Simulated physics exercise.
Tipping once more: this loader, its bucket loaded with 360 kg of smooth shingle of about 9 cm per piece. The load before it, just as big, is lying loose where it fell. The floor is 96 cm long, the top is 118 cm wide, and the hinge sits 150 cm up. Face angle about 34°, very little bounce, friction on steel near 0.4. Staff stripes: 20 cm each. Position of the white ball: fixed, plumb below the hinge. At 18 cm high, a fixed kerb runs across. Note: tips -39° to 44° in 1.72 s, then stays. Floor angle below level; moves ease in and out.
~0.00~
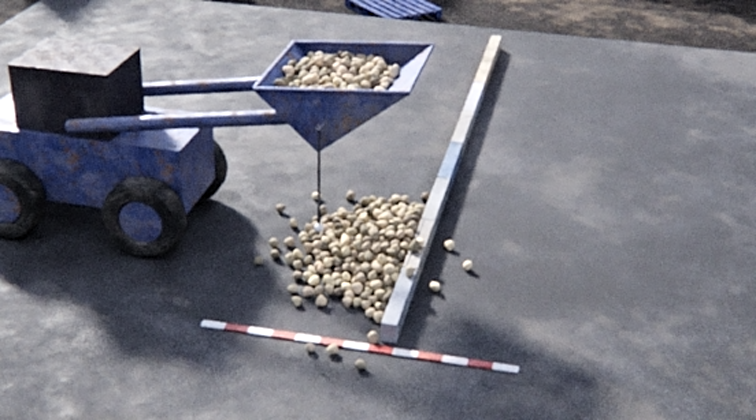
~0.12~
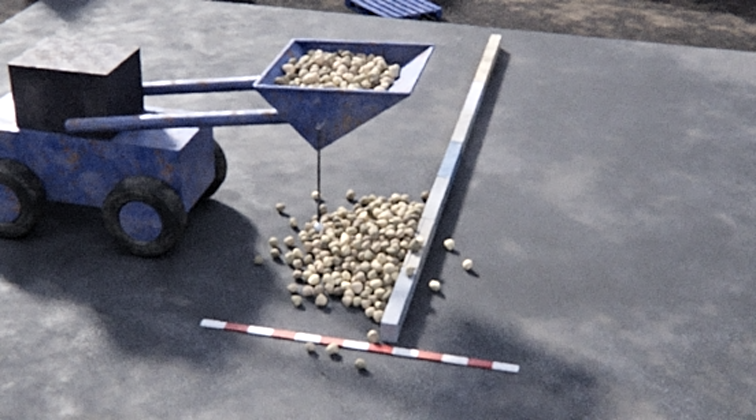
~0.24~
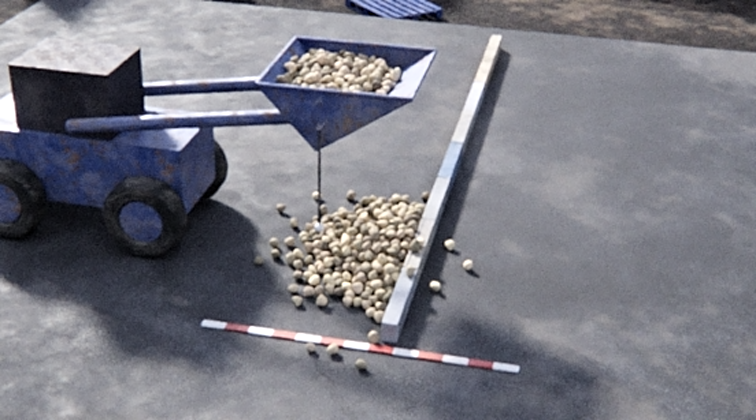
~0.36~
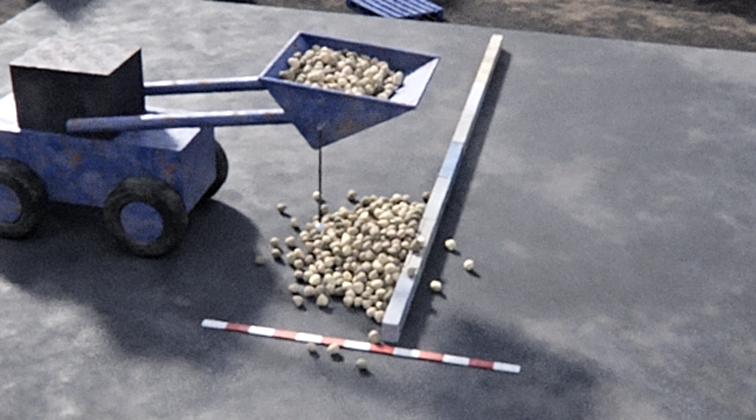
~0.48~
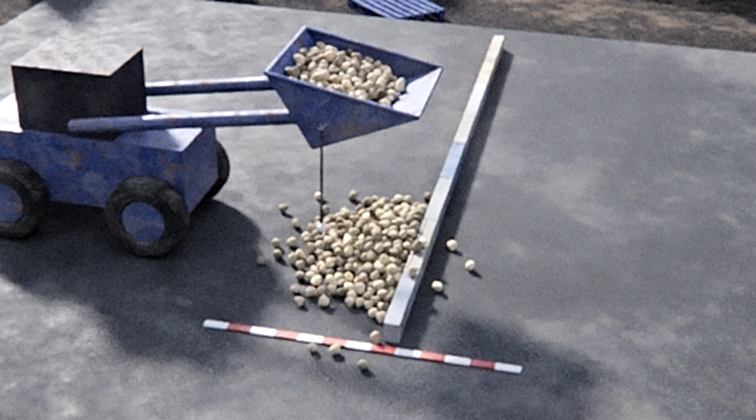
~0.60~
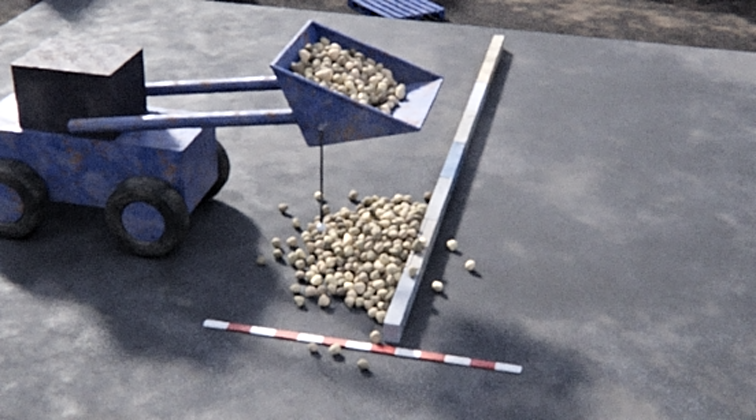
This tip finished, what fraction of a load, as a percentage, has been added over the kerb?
About 84 per cent of a load.
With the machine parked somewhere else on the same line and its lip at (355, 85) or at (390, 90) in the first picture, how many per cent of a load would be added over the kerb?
Close to 20 per cent, followed by close to 60 per cent.
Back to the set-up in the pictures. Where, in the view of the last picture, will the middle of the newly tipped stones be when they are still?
The middle lies near (471, 260) in the last picture.
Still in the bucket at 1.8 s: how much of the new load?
Roughly 20 per cent of its load.
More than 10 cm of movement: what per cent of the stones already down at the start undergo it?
Close to 0 in a hundred of them.
After 1.3 s the floor is at 31°; in per cent of one load, 98 in the bucket, 101 on this side of the kerb, 1 over the kerb; the foremost stones are at (430, 238).
After 1.8 s the floor is at 44°; in per cent of one load, 18 in the bucket, 141 on this side of the kerb, 41 over the kerb; the foremost stones are at (483, 267).
After 2.2 s the floor is at 44°; in per cent of one load, 0 in the bucket, 124 on this side of the kerb, 76 over the kerb; the foremost stones are at (551, 272).
After 5.0 s the floor is at 44°; in per cent of one load, 0 in the bucket, 116 on this side of the kerb, 84 over the kerb; the foremost stones are at (637, 277). Net gain over the kerb, 84.
